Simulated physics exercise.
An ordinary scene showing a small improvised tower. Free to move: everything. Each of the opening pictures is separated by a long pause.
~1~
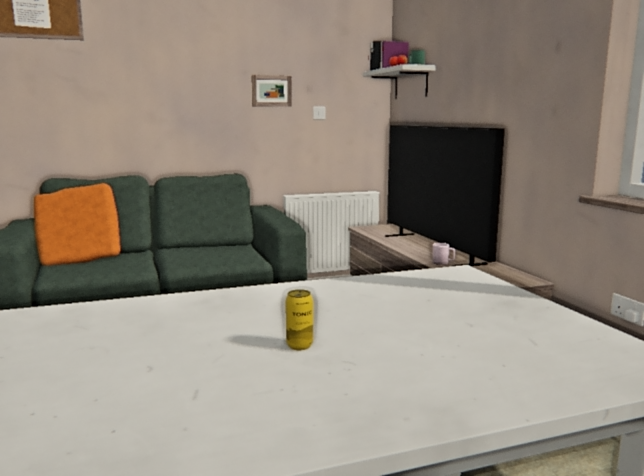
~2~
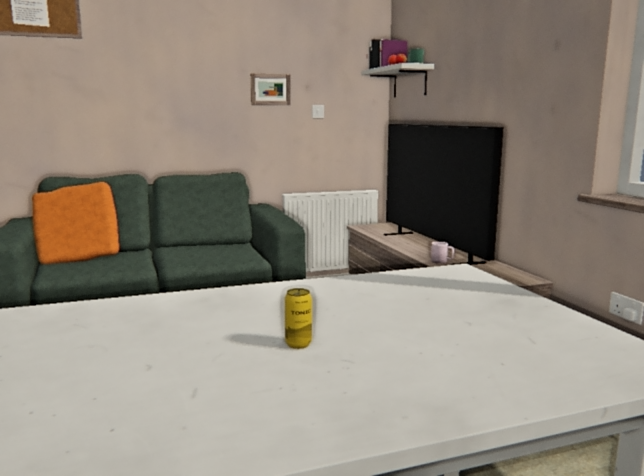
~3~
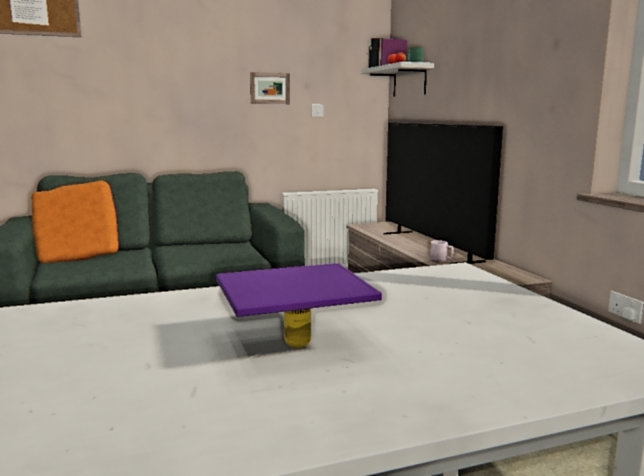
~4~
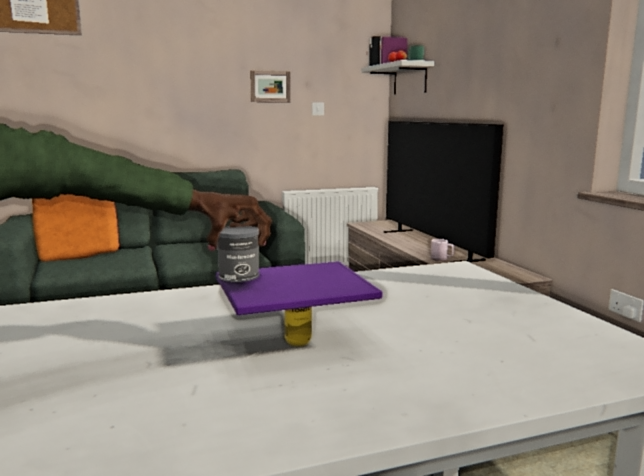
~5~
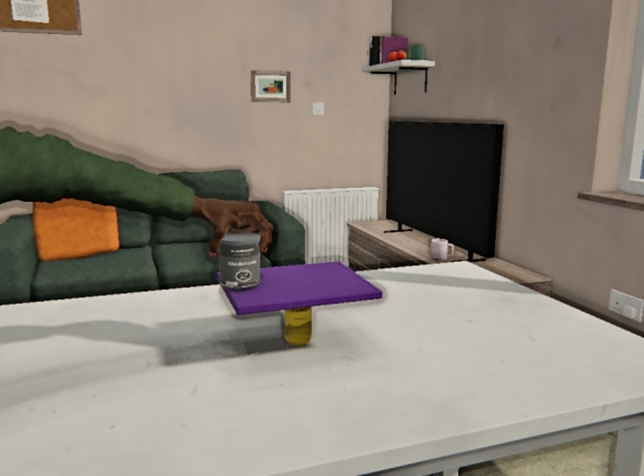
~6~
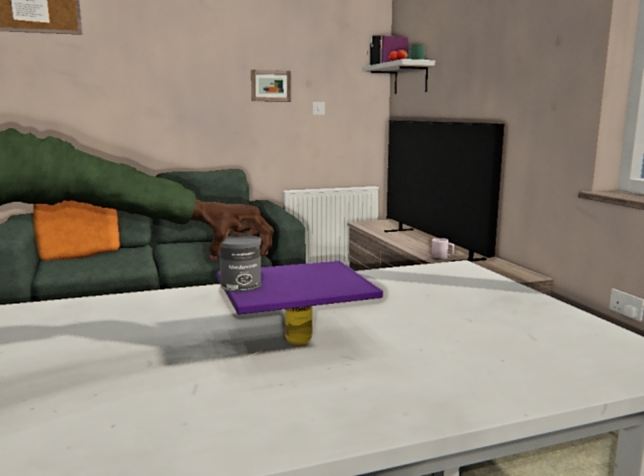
A purple board appears on a yellow can, then a hand lowers a grey tin onto its left end.
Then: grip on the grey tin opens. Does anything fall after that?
It does not stay steady.
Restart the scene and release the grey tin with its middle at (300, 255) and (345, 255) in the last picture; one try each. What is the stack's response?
The stack remains upright with the first try and topples over with the second.
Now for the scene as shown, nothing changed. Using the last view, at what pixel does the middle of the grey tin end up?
End position in the final view: Approximately (195, 337).
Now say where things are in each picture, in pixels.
The last thing is not in view yet; yellow can (299, 320), in the first picture.
The last thing is not in view yet; yellow can (298, 319), in the second picture.
The last thing is not in view yet; yellow can (298, 318), in the third picture.
On its way; grey tin (238, 253); yellow can (298, 316), in the fourth picture.
On its way; grey tin (240, 260); yellow can (298, 316), in the fifth picture.
Set down, still held; grey tin (240, 263); yellow can (299, 315), in the sixth picture.
Then, 0.30 s on from there, grey tin now fallen; purple lid turned 35° from how it was put.
Then, 0.50 s on from there, purple lid turned 60° from how it was put.
Then, 0.70 s on from there, purple lid now fallen; yellow can turned 72° from how it was put.
In the end, fallen, yellow can, purple lid and grey tin. At the end, from the last picture's camera, grey tin near (195, 337). The stack loses its balance.
